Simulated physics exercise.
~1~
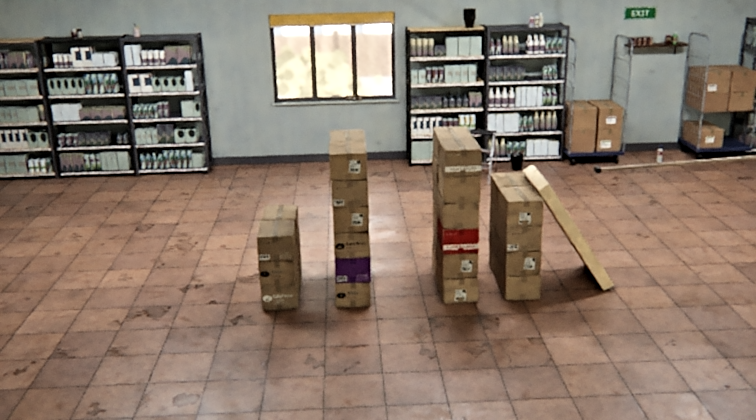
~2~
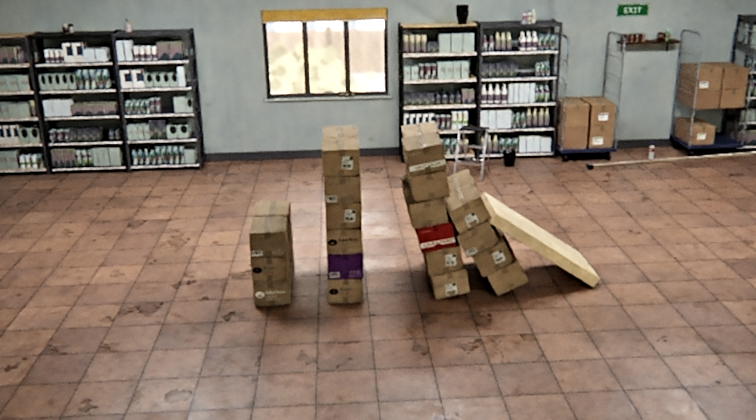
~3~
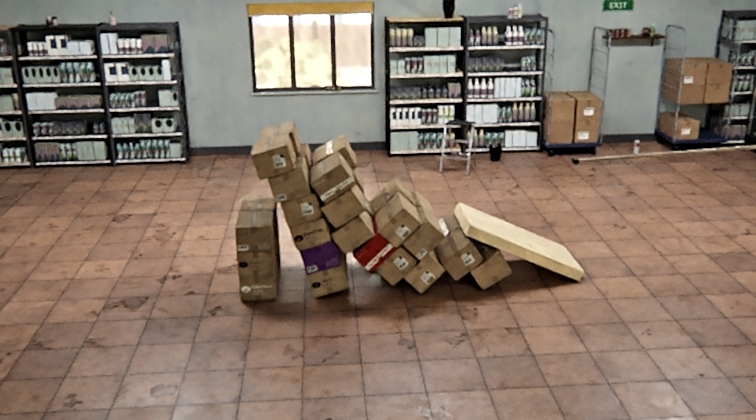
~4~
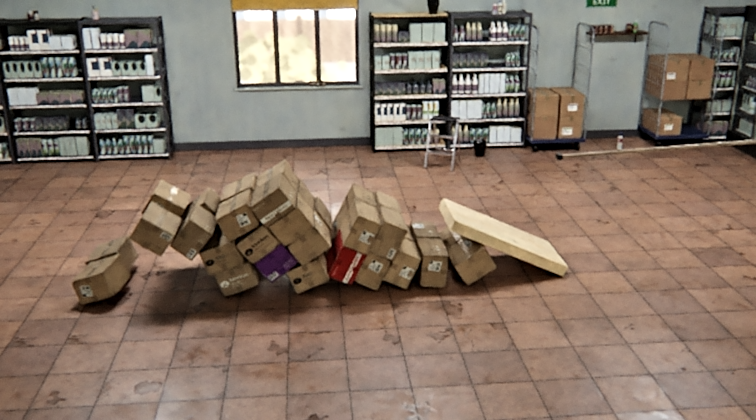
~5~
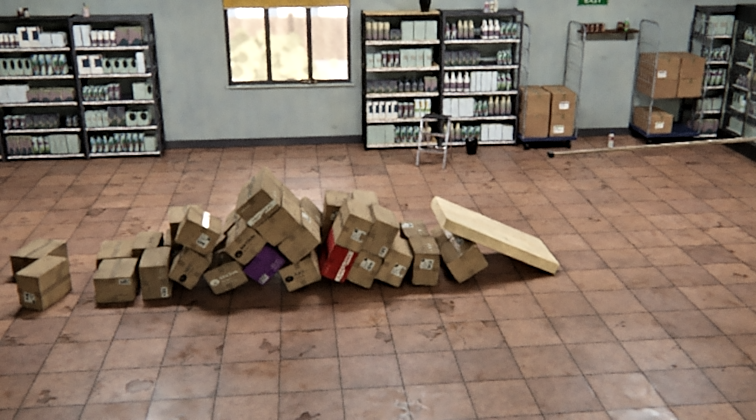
Leaning board sliding down against stacked cartons, toppling the piles leftward one after another into a long jumbled heap across a tiled floor.
